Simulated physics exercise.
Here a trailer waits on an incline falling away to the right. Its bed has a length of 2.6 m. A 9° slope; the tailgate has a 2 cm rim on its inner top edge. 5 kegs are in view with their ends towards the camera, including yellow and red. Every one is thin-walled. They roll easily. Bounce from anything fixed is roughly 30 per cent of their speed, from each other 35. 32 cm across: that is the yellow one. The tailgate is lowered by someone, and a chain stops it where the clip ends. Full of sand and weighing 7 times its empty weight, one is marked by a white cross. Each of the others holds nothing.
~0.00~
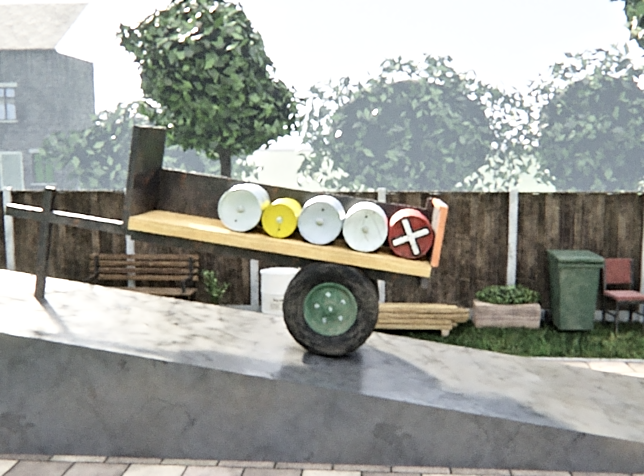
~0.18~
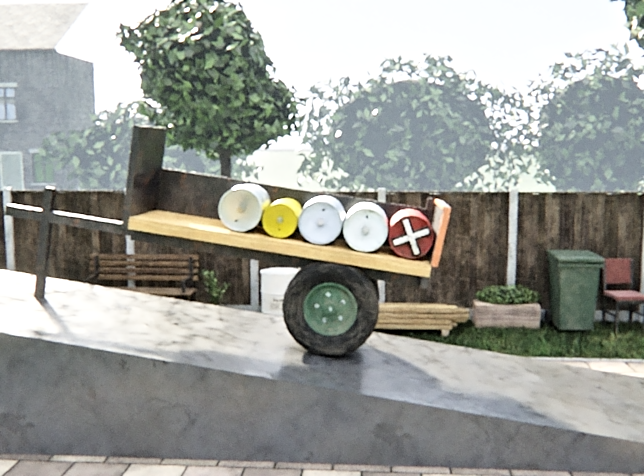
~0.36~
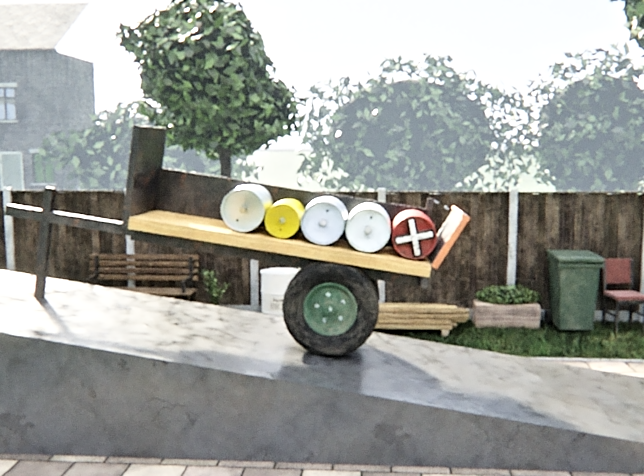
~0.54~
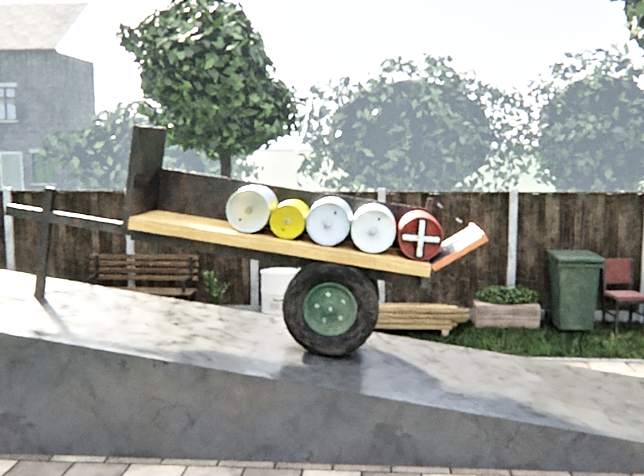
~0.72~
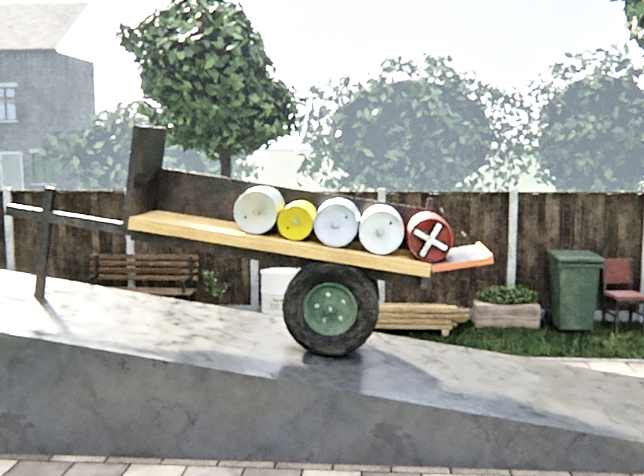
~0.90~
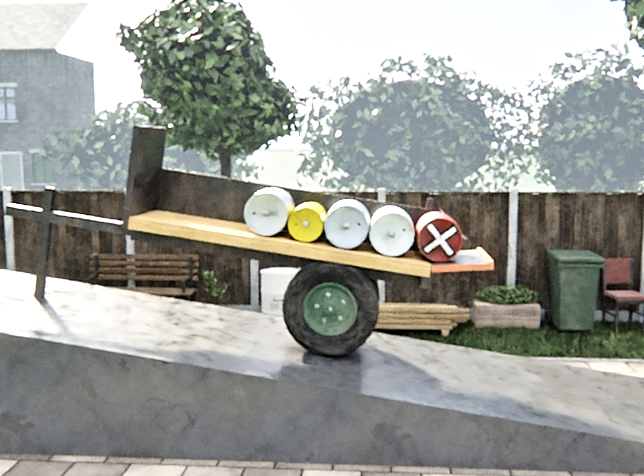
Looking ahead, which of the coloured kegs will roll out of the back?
Yellow: Still in; red: Still in.
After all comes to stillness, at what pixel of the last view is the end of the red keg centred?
Near pixel (473, 238).
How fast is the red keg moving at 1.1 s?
About 0.4 m/s.
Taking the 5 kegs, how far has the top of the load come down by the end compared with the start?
Comparing start and end, it's lower by about 10 cm.
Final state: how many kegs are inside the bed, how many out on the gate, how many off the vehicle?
Final counts, in the order asked: 4, 1, 0.
After 1.1 s, yellow is on the bed, 105 cm short of the hinge, rolling right; red is on the gate, 15 cm past the hinge, rolling right; 0 of 5 are out.
After 1.3 s, yellow is on the bed, 95 cm short of the hinge, rolling right; red is on the gate, 20 cm past the hinge, rolling right; 0 of 5 are out.
After 1.5 s, yellow is on the bed, 90 cm short of the hinge, rolling right; red is on the gate, 25 cm past the hinge, rolling right; 0 of 5 are out.
At rest (2.2 s), yellow is on the bed, 85 cm short of the hinge; red is on the gate, 35 cm past the hinge; 0 of 5 are out.
